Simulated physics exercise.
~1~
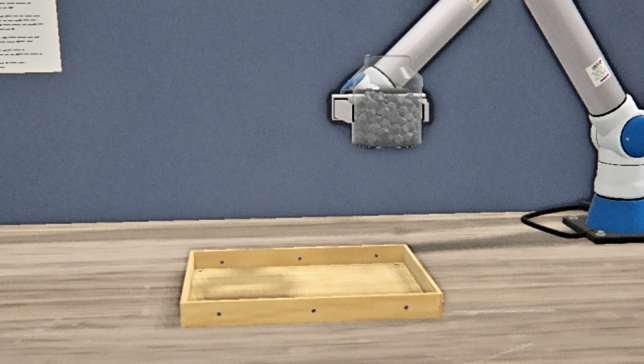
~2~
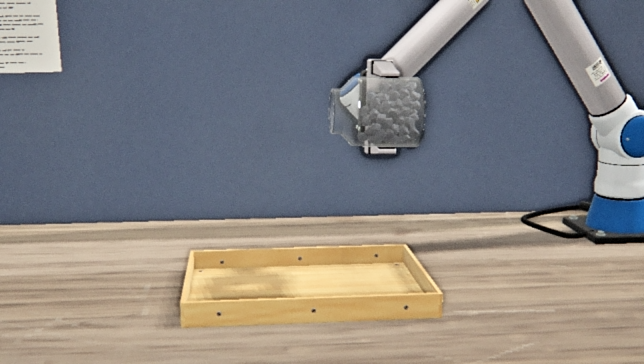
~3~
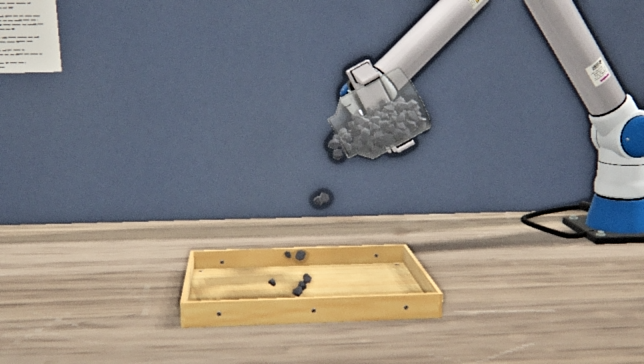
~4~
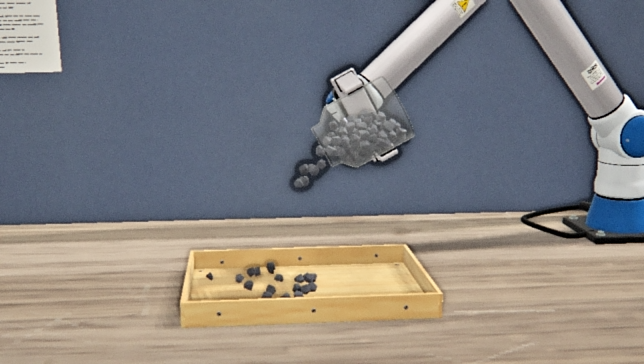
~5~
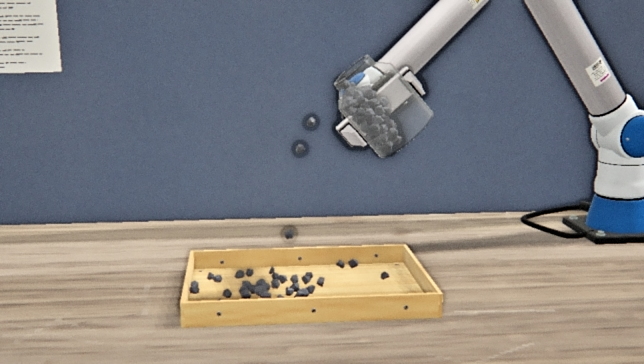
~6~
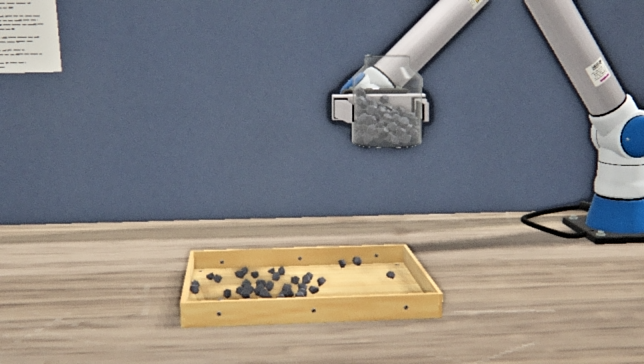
The footage shows a robot arm tipping a clear jar of small dark pebbles above a shallow wooden tray, spilling some of them down into it. The arm then turns the jar upright again, with many pebbles still inside and others scattered across the tray.
